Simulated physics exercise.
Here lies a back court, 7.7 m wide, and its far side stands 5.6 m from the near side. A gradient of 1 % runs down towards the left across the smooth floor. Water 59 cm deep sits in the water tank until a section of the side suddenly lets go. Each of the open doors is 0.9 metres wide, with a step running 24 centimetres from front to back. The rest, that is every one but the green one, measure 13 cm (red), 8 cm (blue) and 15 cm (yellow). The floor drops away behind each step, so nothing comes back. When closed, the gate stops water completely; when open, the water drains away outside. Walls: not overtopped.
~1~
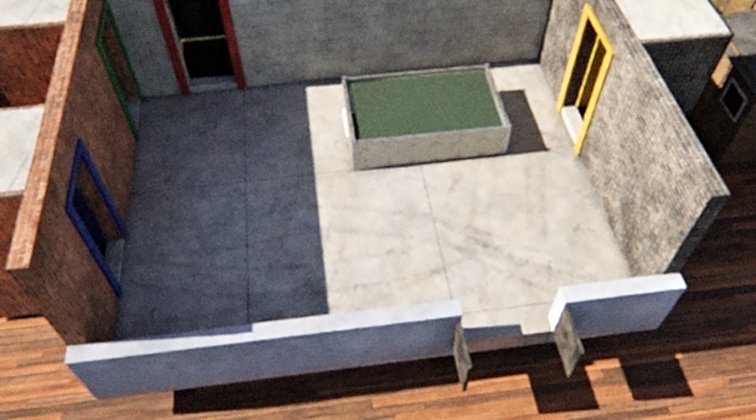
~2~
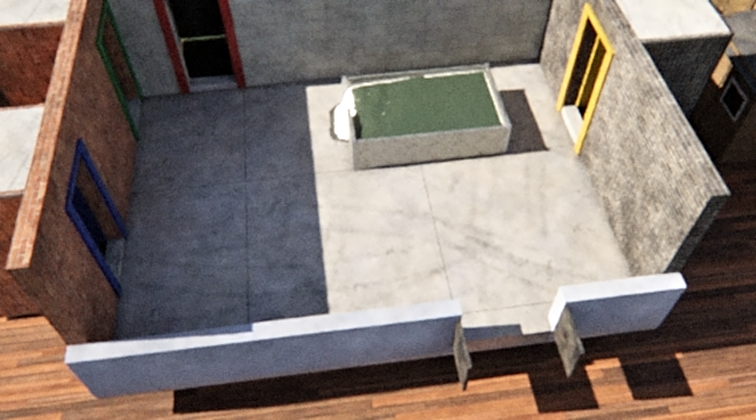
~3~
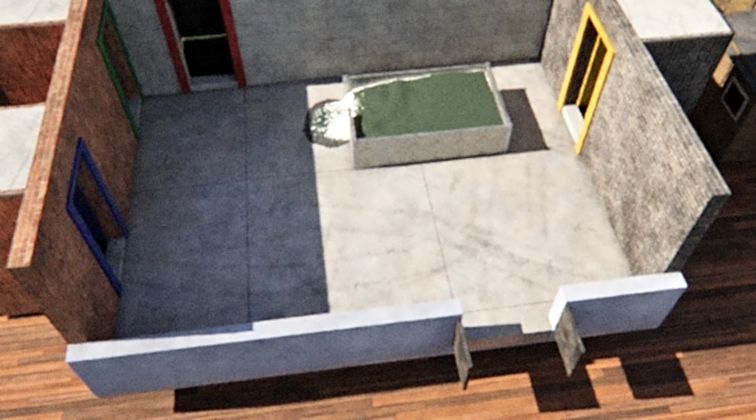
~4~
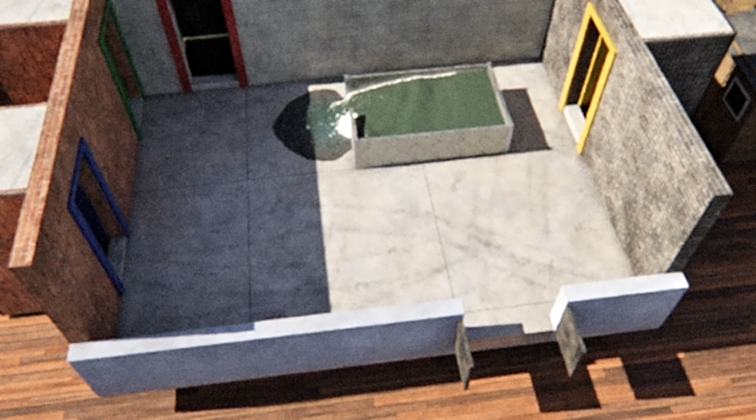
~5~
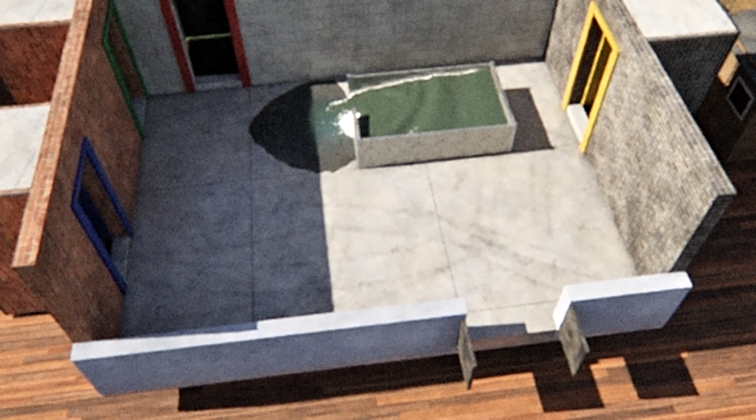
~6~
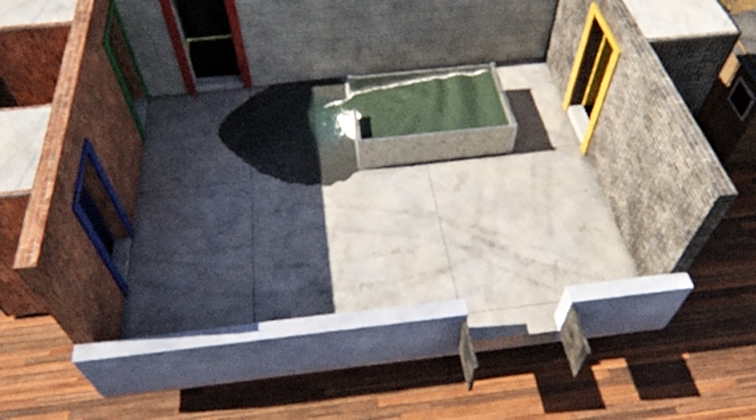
Green water pouring from the left end of a raised tank and spreading leftward in a dark sheet across a walled courtyard floor.
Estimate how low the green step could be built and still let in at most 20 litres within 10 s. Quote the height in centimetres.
I would say 27 cm or so.
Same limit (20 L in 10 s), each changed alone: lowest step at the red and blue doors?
Roughly 9.0 cm for the red door and roughly 5.0 cm for the blue door.
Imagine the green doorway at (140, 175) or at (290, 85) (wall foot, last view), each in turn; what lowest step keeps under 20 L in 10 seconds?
Roughly 14.0 cm, then roughly 12.0 cm.
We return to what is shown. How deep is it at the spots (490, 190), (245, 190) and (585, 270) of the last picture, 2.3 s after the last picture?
About 0, 2 and 0 cm respectively.
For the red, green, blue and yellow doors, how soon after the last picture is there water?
Arrival: Red 0.3 s, green 0.6 s, blue 1.6 s, yellow not within the 10 s.
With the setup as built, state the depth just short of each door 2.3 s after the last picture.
Depths in cm - red: 12, green: 27, blue: 10, yellow: 0.
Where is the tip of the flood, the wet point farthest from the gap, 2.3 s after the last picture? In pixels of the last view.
Lab note: Front tip approx. (121, 336).
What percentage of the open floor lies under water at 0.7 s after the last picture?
Some 25 per cent of it.
Then, 0.7 s after the last picture water covers 25 % of the floor, deepest (30 cm) near (343, 117); 8 cm at the green door, 0 litres in over its 10 cm step.
Then, 2.3 s after the last picture water covers 30 % of the floor, deepest (30 cm) near (147, 110); 27 cm at the green door, 131 litres in over its 10 cm step.
Then, 9.3 s after the last picture water covers 70 % of the floor, deepest (12 cm) near (117, 370); 10 cm at the green door, 358 litres in over its 10 cm step.
At the green door as built, the water peaked near 30 cm, 1.5 s after the last picture.
With a step of 22.5 cm, 55 litres would have come in within the 10 s; with 30.5 cm, 7 litres. So under 20 litres takes about 27 cm.
